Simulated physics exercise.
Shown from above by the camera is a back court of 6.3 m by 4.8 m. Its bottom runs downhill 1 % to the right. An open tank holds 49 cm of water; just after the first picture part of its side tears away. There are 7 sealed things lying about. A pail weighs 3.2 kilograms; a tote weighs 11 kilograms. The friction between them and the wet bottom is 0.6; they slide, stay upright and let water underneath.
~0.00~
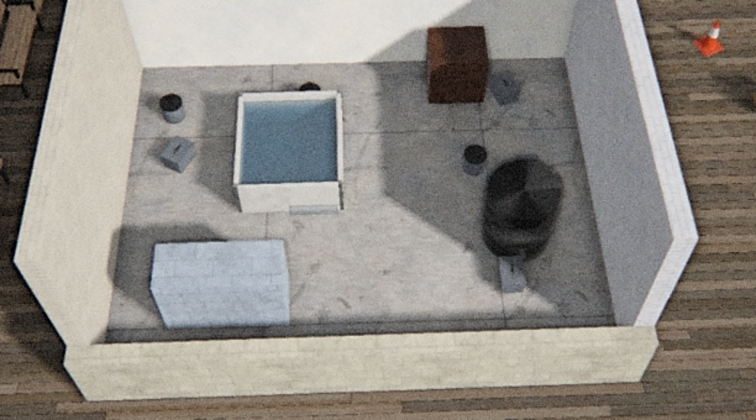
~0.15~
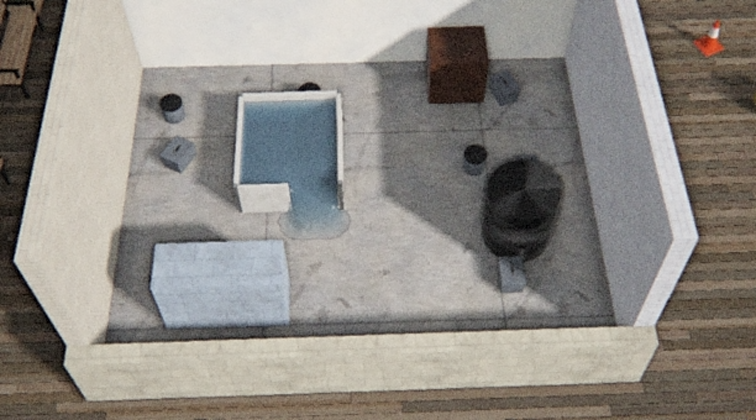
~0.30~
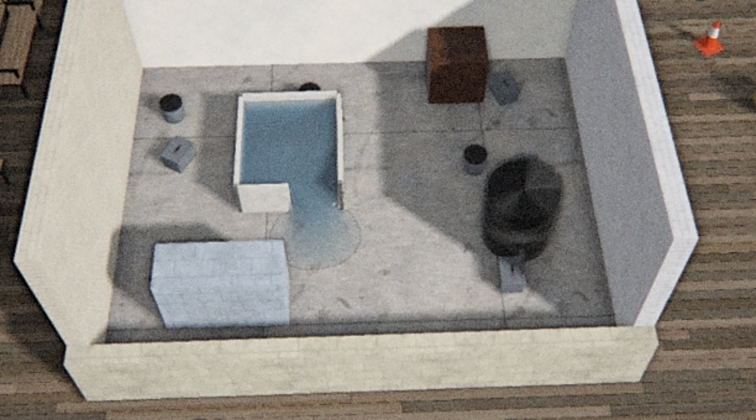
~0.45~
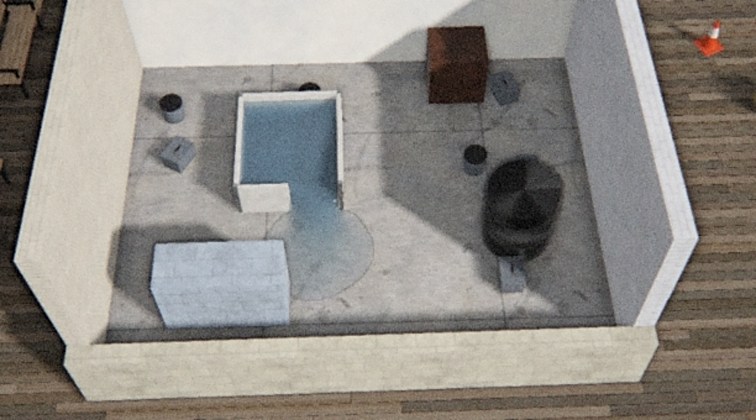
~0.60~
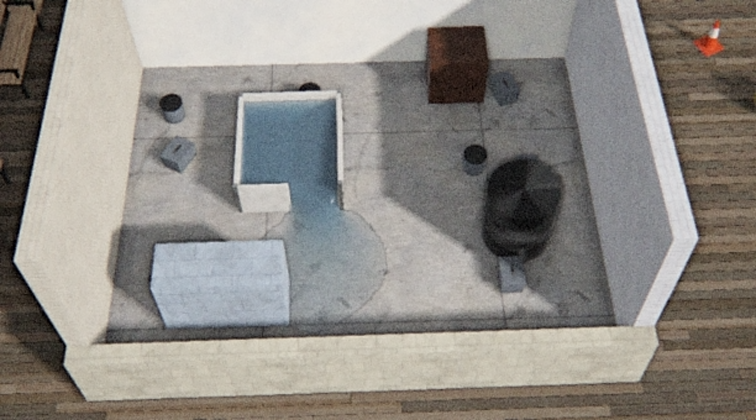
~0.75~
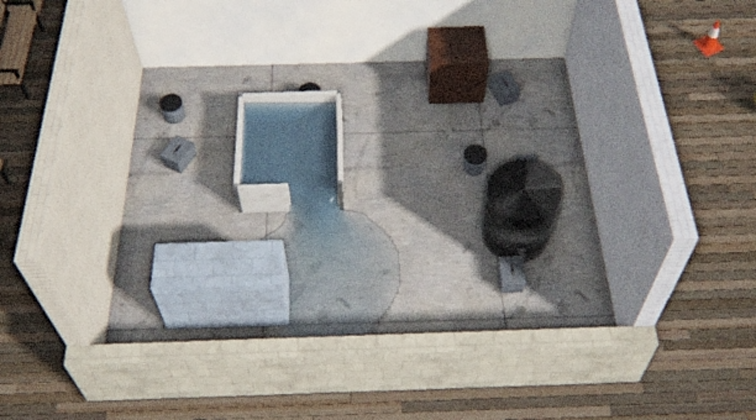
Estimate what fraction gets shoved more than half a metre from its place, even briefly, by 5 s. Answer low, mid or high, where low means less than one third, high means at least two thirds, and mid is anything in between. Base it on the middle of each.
Low.
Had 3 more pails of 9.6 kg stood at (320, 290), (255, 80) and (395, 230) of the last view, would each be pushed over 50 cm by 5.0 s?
Result, in sequence: Above the mark / below the mark / below the mark.
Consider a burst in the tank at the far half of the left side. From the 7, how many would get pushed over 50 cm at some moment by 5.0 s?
That gives 3 of them.
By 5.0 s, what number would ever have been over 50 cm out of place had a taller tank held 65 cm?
In that case 1 of them.
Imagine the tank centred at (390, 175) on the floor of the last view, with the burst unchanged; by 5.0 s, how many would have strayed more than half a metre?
Count: 0.
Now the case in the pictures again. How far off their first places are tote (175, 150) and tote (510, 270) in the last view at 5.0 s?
0 cm, then 0 cm.
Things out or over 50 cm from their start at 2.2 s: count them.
Tally at that time: 0.
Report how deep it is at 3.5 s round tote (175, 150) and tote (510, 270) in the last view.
About 0 and 6 cm.
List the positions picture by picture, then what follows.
In the first picture, a pail at (475, 154) rests on the ground; a tote at (528, 167) rests on the ground; 1.9 m2 under water; 0 of 7 have shifted.
In the second picture, a pail at (475, 154) rests on the ground; a tote at (528, 167), on the bottom; 2.3 m2 under water; 0 of 7 have shifted.
In the third picture, a pail at (475, 154) rests on the ground; a tote at (528, 167) rests on the ground; 2.8 m2 under water; 0 of 7 have shifted.
In the fourth picture, a pail at (475, 154) rests on the ground; a tote at (528, 167) rests on the ground; 3.4 m2 under water; 0 of 7 have shifted.
In the fifth picture, a pail at (475, 154) rests on the ground; a tote at (528, 167), on the bottom; water covers 4.1 m2; 0 of 7 have shifted.
In the sixth picture, a pail at (475, 154) rests on the ground; a tote at (528, 167) rests on the ground; 4.8 m2 under water; 0 of 7 have shifted.
After 1.1 s 0 of 7 are over 50 cm from their spots; 0 afloat.
After 2.2 s 0 of 7 are over 50 cm from their spots; 0 afloat.
After 3.5 s 0 of 7 are over 50 cm from their spots; 0 afloat.
After 5.0 s 0 of 7 are over 50 cm from their spots, and 0 have been at some point; 0 afloat.
